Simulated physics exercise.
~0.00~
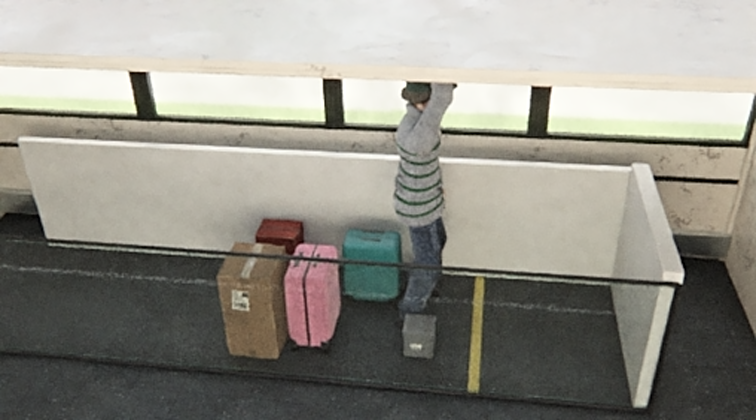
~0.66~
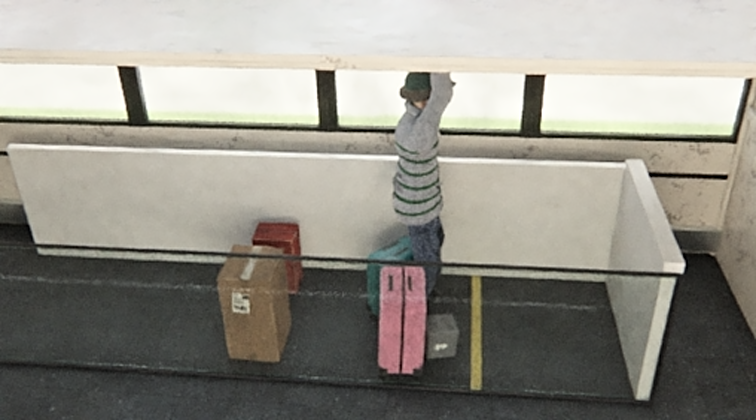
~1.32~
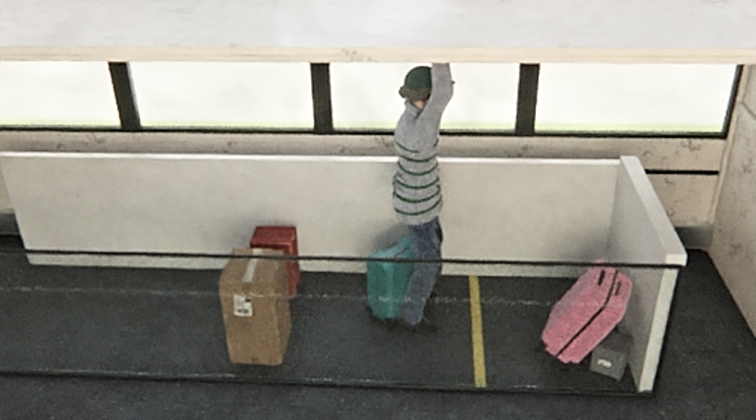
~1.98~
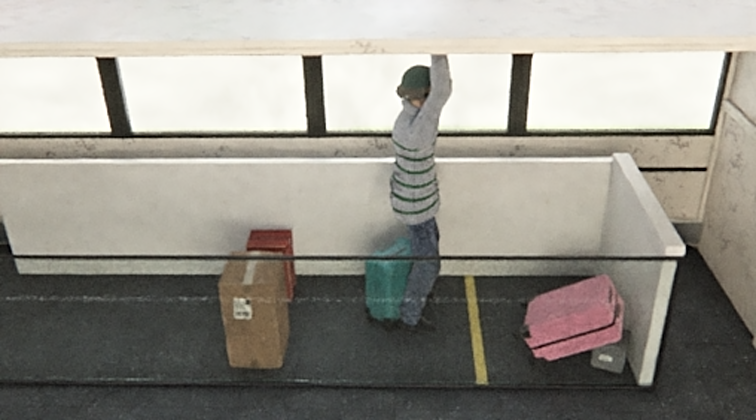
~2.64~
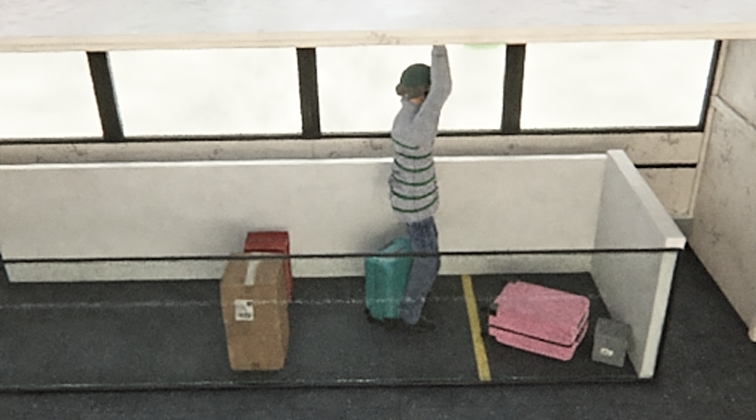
A pink suitcase rolls right past the yellow line, tips over and lies on its side.
